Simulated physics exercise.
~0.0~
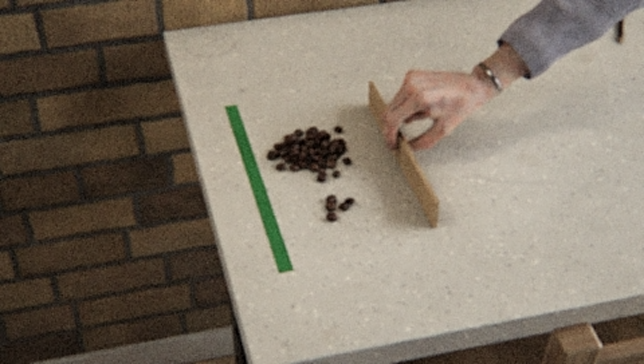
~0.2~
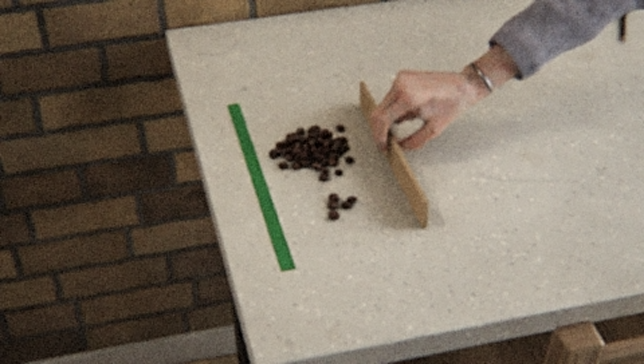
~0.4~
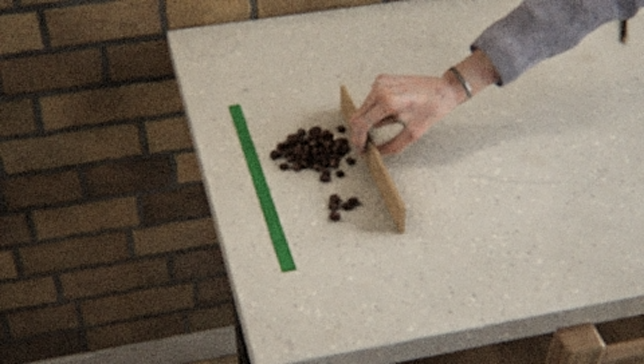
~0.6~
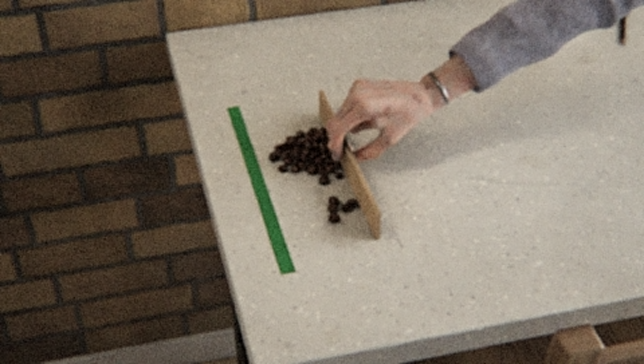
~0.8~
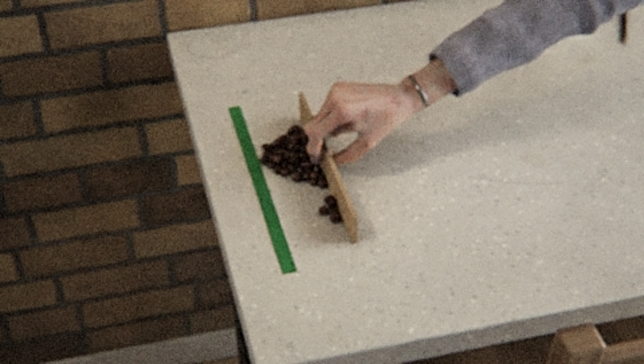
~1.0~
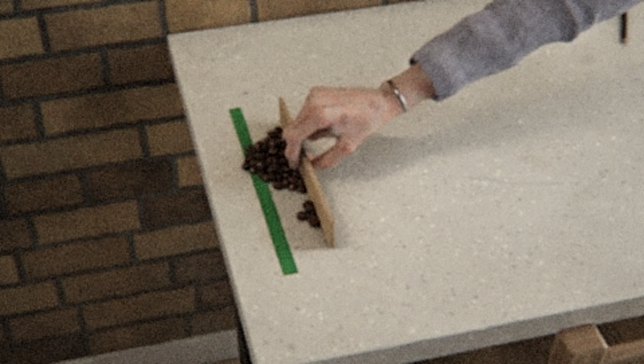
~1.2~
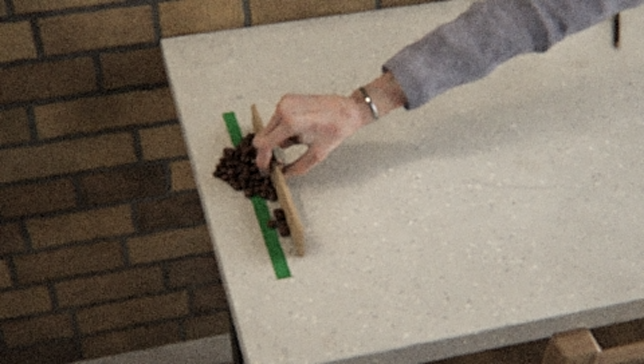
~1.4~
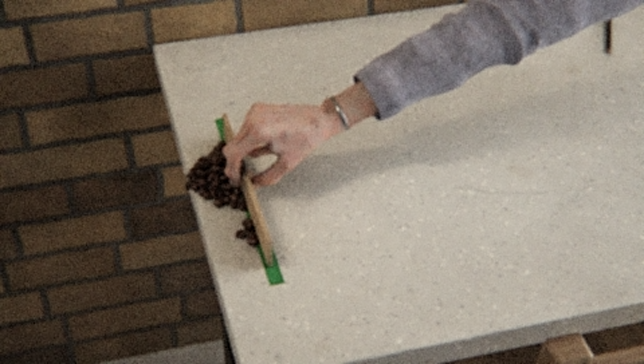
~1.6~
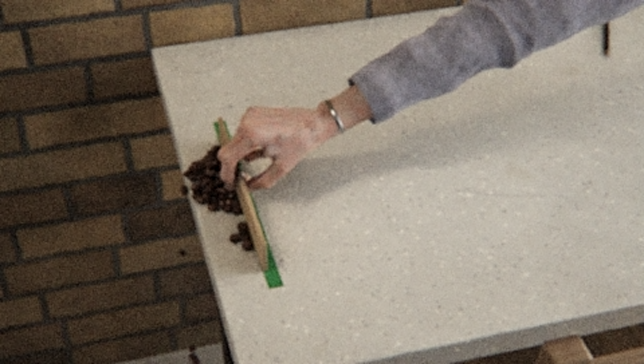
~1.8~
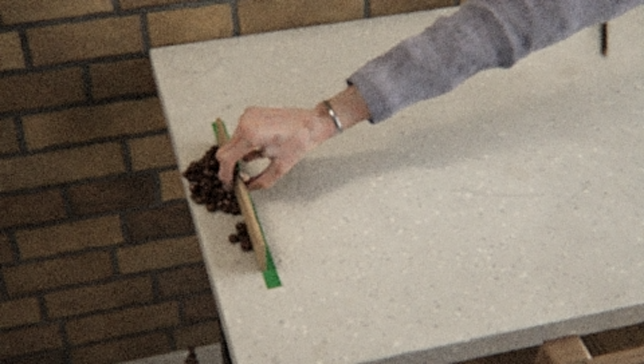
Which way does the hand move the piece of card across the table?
The hand moves the card to the left, toward the green tape near the edge of the table.
A hand sweeping small dark beans left with a piece of card, stopping at green tape as a few go over the edge.
